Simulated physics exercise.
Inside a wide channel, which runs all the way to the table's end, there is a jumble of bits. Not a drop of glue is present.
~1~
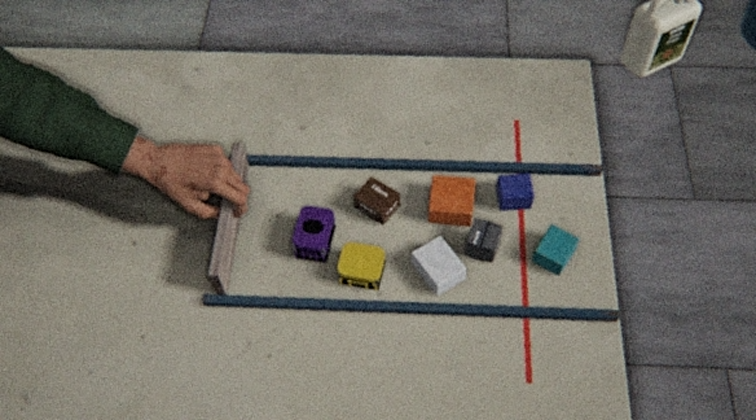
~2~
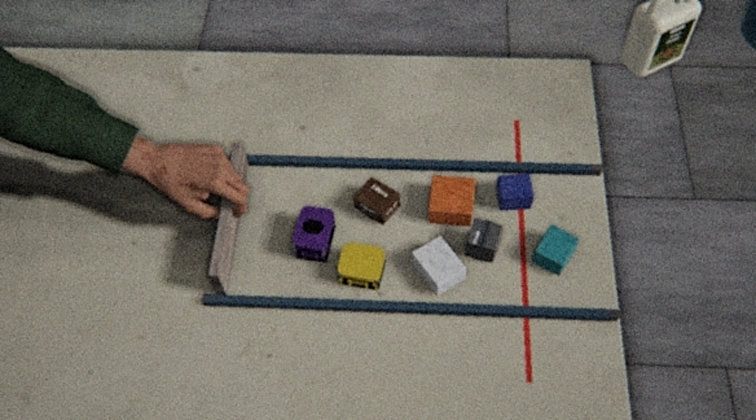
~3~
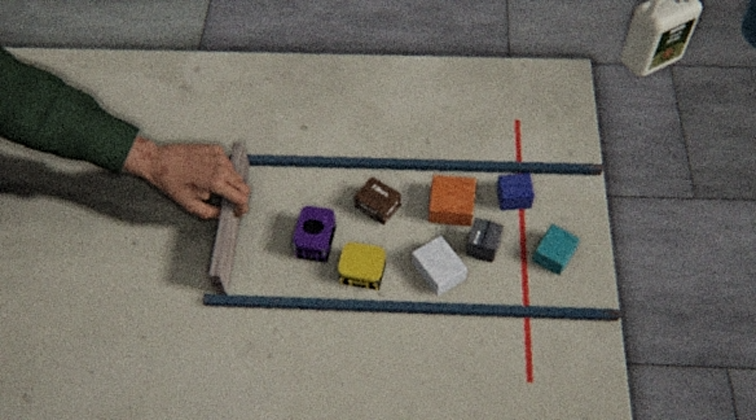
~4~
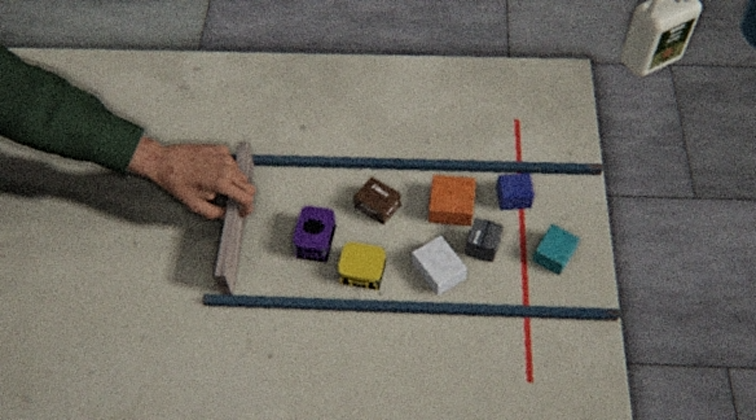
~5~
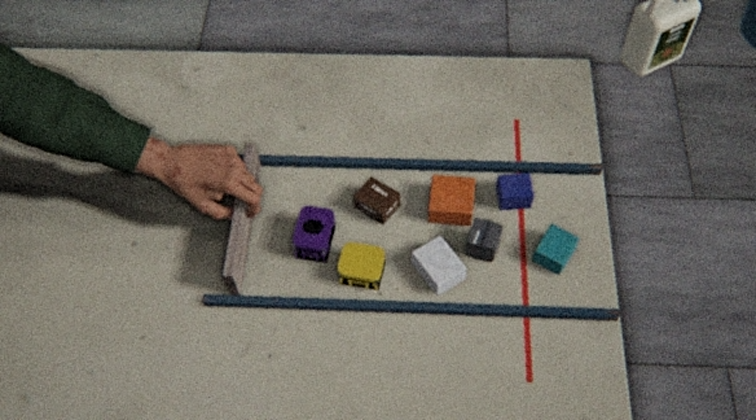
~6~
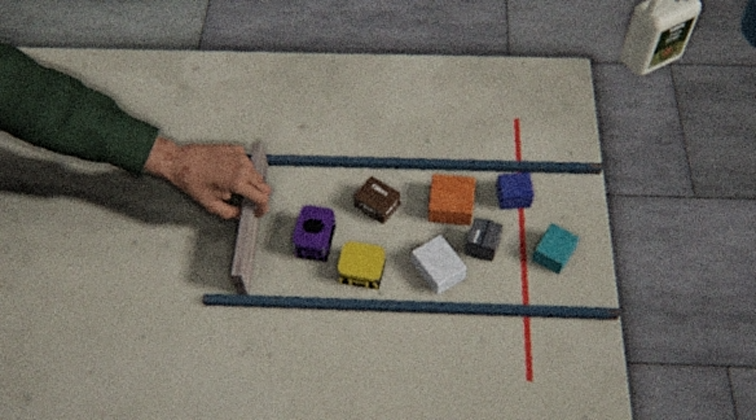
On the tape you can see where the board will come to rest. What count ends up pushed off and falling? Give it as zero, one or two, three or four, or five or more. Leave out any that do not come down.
I expect the edge to claim a single one or a pair.
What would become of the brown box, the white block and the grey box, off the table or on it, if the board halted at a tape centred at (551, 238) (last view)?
Taking them in turn, the brown box does not drop, the white block does not drop, the grey box does not drop.
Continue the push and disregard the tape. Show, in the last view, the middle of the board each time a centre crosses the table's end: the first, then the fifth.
At (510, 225) for the first, at (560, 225) for the fifth.
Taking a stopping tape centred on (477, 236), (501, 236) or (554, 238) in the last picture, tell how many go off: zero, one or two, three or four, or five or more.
So, one after another, I'd give not one; zero; three to four.
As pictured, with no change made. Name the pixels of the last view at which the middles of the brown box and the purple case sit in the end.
Reading them off: First (540, 196); then (540, 233).
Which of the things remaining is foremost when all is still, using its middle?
The turquoise block finishes closest.
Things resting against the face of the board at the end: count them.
Looks like 3 of them, all told.
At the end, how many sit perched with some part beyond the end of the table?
It's 1.
Soon after, none off yet; turquoise block at rest near (556, 249); blue block at rest near (515, 191); grey box at rest near (484, 240).
Then, none off yet; turquoise block at rest near (556, 249); blue block moved about its own width near (537, 192); grey box moved about its own width near (519, 236).
At rest, the number that fall off is one or two; fallen, blue block.
